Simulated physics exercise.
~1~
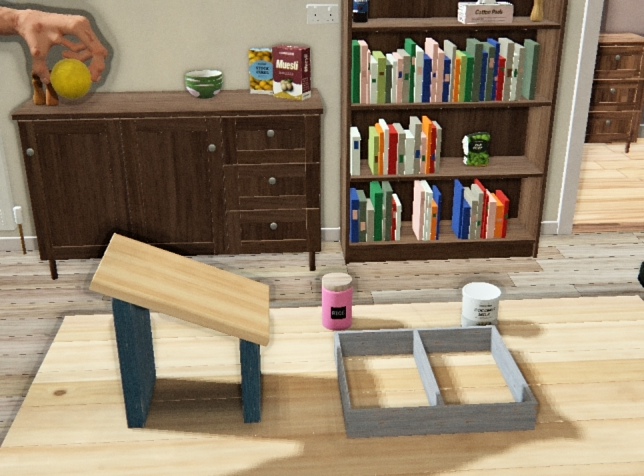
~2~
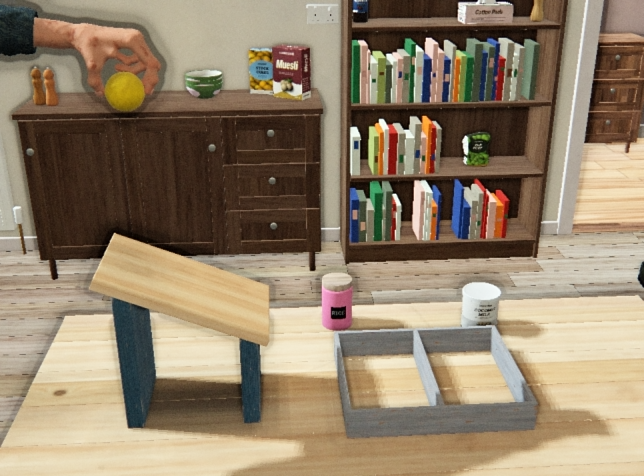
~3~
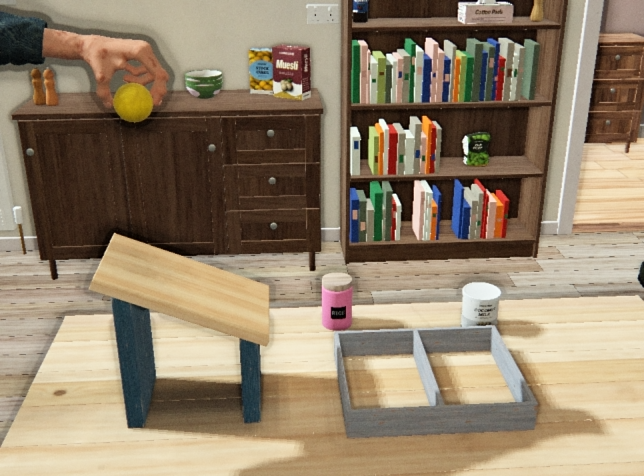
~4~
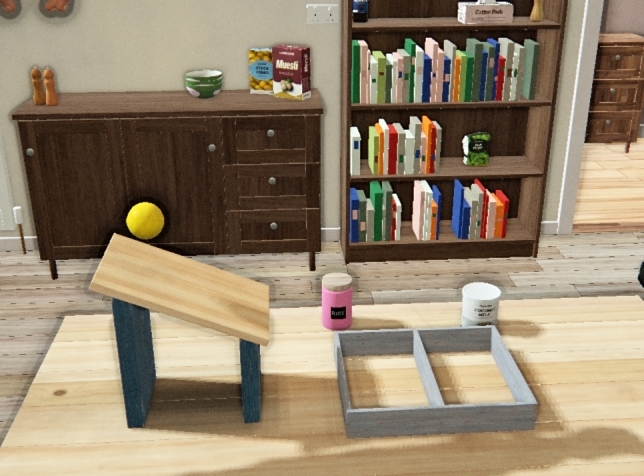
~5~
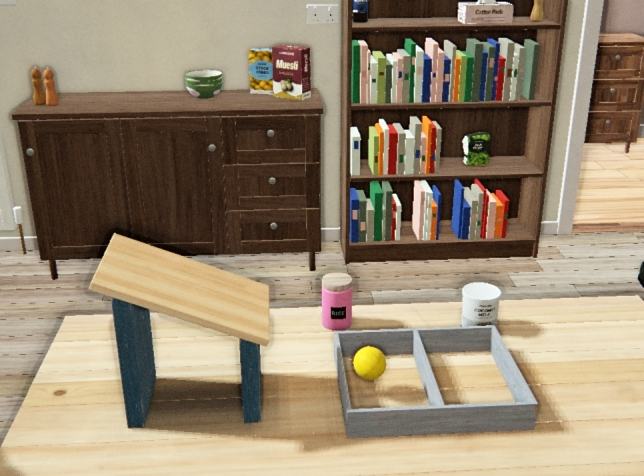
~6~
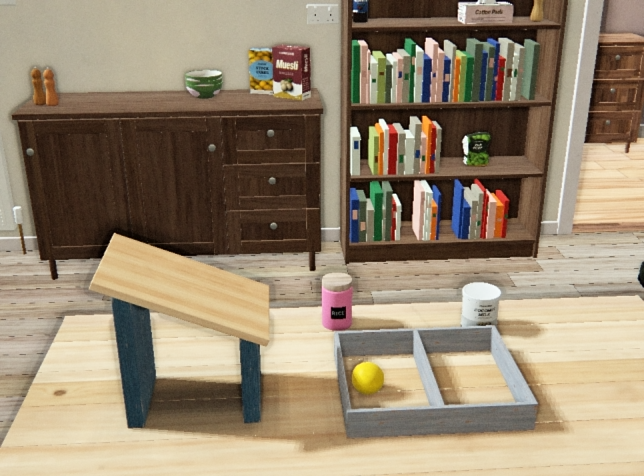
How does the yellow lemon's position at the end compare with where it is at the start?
At the start the yellow lemon is held by a hand at the upper left, up by the sideboard top. At the end it rests lower and farther right, in the tray's left bay, next to the sloping board.
